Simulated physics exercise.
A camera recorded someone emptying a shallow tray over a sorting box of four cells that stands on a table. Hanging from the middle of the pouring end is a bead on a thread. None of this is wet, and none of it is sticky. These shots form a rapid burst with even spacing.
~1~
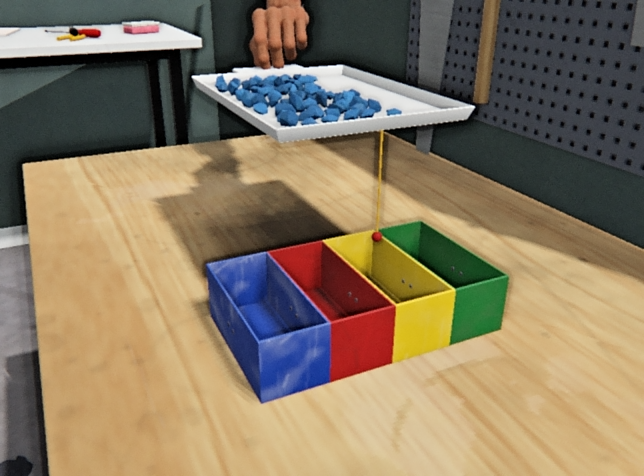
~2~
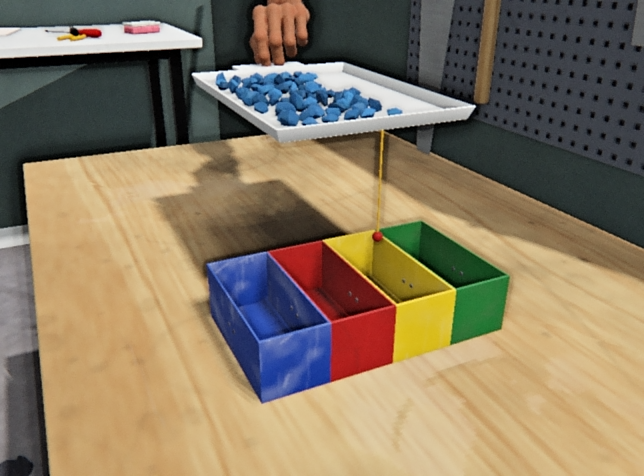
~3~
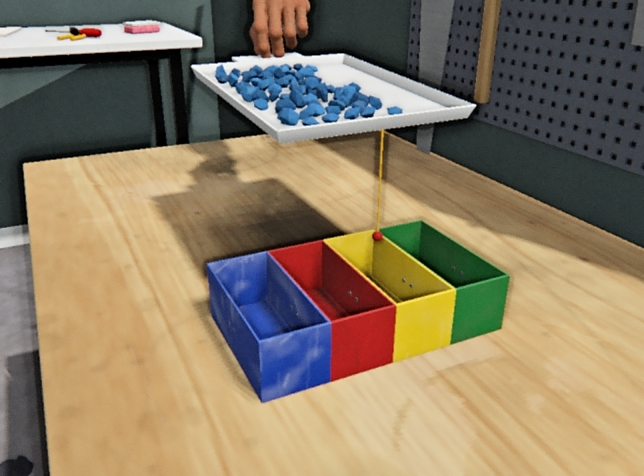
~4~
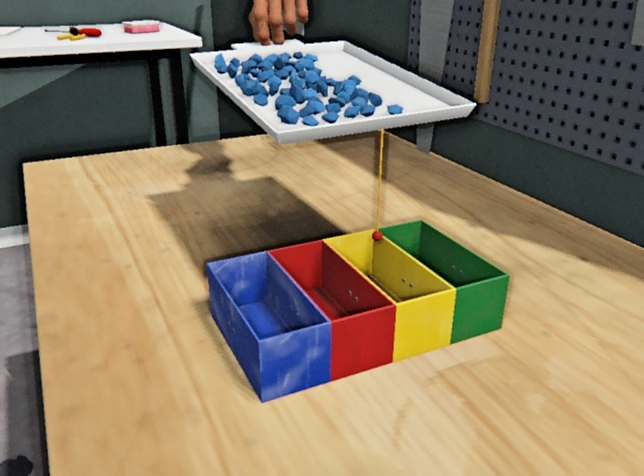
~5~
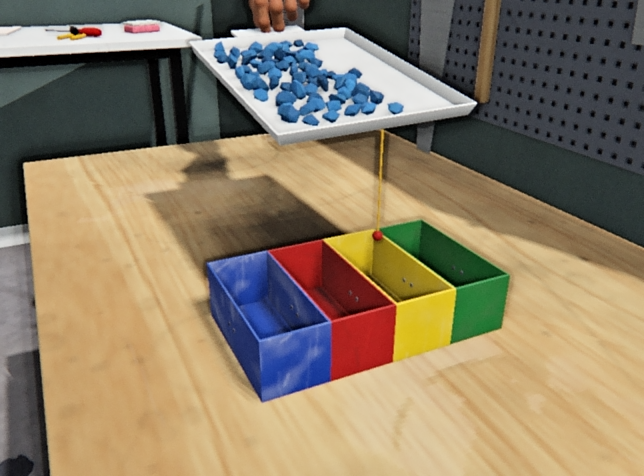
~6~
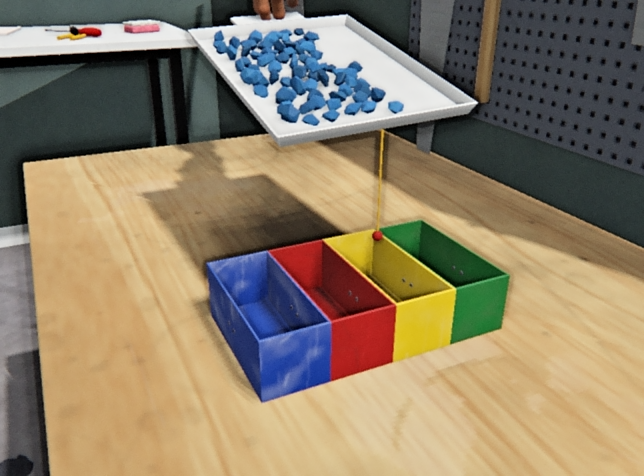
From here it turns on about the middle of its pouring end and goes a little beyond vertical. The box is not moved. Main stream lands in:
Red.
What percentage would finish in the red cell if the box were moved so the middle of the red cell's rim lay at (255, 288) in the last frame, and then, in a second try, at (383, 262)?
About 20 per cent, then about 30 per cent.
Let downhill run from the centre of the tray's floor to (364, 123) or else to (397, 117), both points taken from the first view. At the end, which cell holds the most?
So the first one goes to the cell in red and the second to that green cell.
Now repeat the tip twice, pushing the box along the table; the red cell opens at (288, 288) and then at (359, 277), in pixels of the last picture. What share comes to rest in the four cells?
Close to 100 %, followed by close to 100 %.
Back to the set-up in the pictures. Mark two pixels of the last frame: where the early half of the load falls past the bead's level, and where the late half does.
About (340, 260) to begin with, then about (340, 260).
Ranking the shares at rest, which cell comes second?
The cell in yellow.
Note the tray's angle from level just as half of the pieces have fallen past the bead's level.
Reading: Some 80°.
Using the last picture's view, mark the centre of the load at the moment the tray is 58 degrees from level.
Near (329, 98).
Shortly afterwards, tray tipped steeply; all but a few on the tray; only a few in the blue cell; a little falling or outside the box.
Next, tray tipped right over; a little on the tray; near half in the red cell; near a quarter in the yellow cell; near a quarter in the blue cell; only a few falling or outside the box.
Some moments later, tray tipped past a quarter turn; near half in the red cell; near a quarter in the yellow cell; near a quarter in the blue cell; only a few in the green cell.
In the end, tray tipped past a quarter turn; near half in the red cell; near a quarter in the yellow cell; near a quarter in the blue cell; only a few in the green cell.
